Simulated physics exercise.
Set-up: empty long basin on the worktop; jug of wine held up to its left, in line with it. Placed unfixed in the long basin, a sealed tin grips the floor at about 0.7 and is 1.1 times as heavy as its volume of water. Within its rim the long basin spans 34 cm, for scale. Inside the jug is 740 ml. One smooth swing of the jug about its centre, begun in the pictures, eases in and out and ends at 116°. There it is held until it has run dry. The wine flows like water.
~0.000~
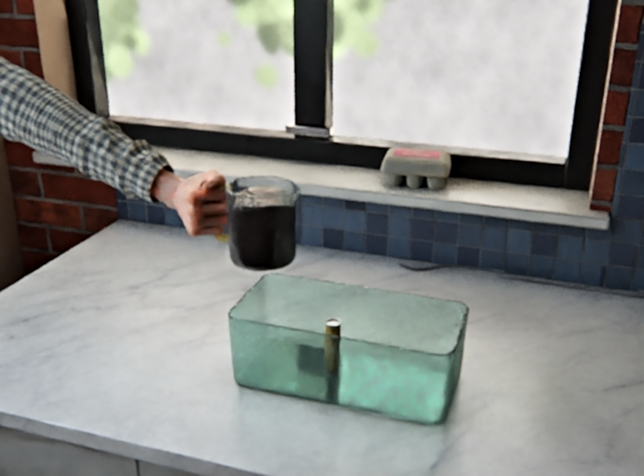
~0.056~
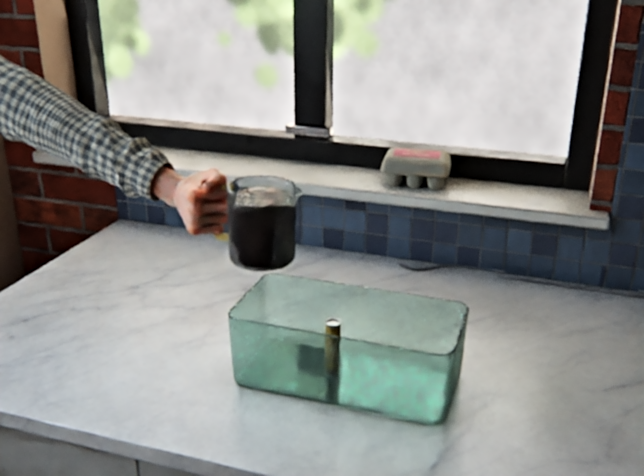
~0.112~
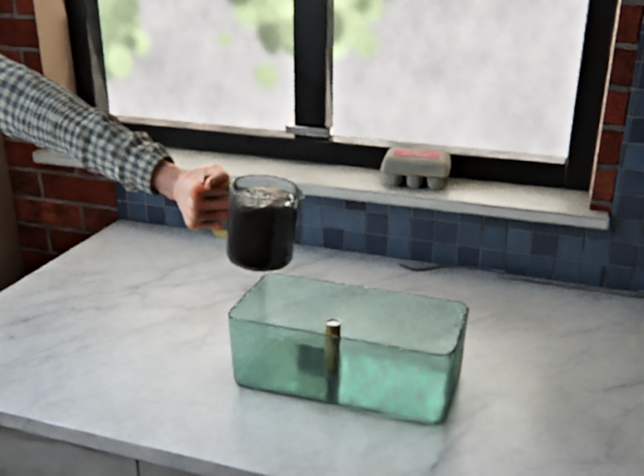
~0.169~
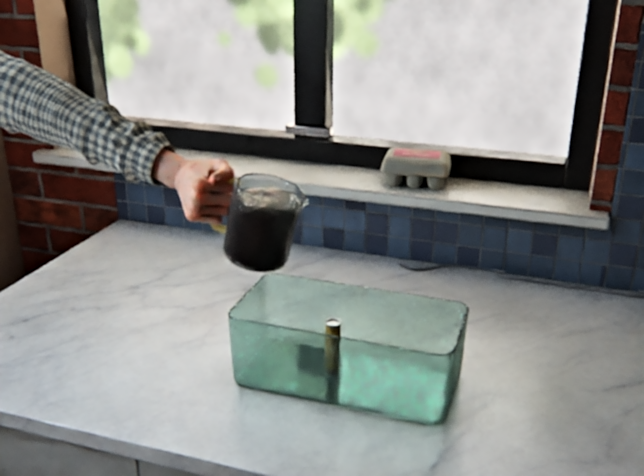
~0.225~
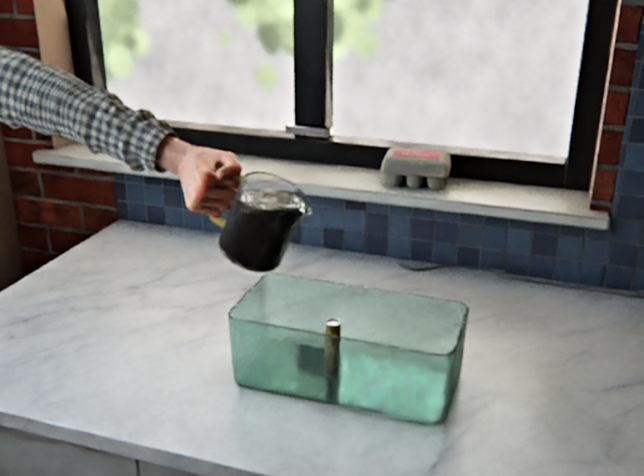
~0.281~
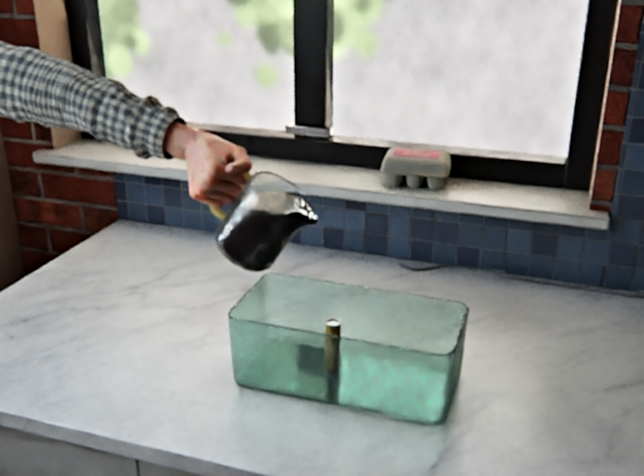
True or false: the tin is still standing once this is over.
False.
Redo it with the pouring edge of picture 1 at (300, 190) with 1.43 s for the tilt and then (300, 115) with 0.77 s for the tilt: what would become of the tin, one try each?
Try 1: Tipped over; try 2: Still standing.
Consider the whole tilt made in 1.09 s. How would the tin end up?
In that case the tin overturns.
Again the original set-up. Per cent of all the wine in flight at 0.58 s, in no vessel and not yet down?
Roughly 24 percent.
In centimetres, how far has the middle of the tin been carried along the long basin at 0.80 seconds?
Around 1 centimetres.
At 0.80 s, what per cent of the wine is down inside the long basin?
Some 82 per cent.
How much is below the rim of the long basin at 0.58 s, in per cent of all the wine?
At that time the basin holds about 22 per cent of the liquid.
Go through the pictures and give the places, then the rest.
Tilt 0°; pouring edge (300, 192); surface from (233, 194) to (294, 201); the long basin's rim runs from (247, 294) to (461, 330); the tin's top is at (333, 324), in the first picture.
Tilt 2°; pouring edge (301, 193); surface from (234, 193) to (295, 201), in the second picture.
Tilt 6°; pouring edge (304, 197); surface from (236, 192) to (296, 202), in the third picture.
Tilt 13°; pouring edge (307, 203); surface from (238, 195) to (301, 204), in the fourth picture.
Tilt 23°; pouring edge (311, 212); surface from (237, 204) to (307, 207), in the fifth picture.
Tilt 34°; pouring edge (313, 222); surface from (232, 208) to (312, 216); 1 per cent is over the edge, in the sixth picture.
By 0.58 s the tilt is 99° and 54 per cent is still to pour; the tin stands where it began.
By 0.80 s the tilt is 116° and 9 per cent is still to pour; the tin leans 4°.
By 1.02 s the tilt is 116° and 0 per cent is still to pour; the tin leans 57°.
By 1.27 s the tilt is 116° and 0 per cent is still to pour; the tin lies on its side.
At rest the tin lies on its side.
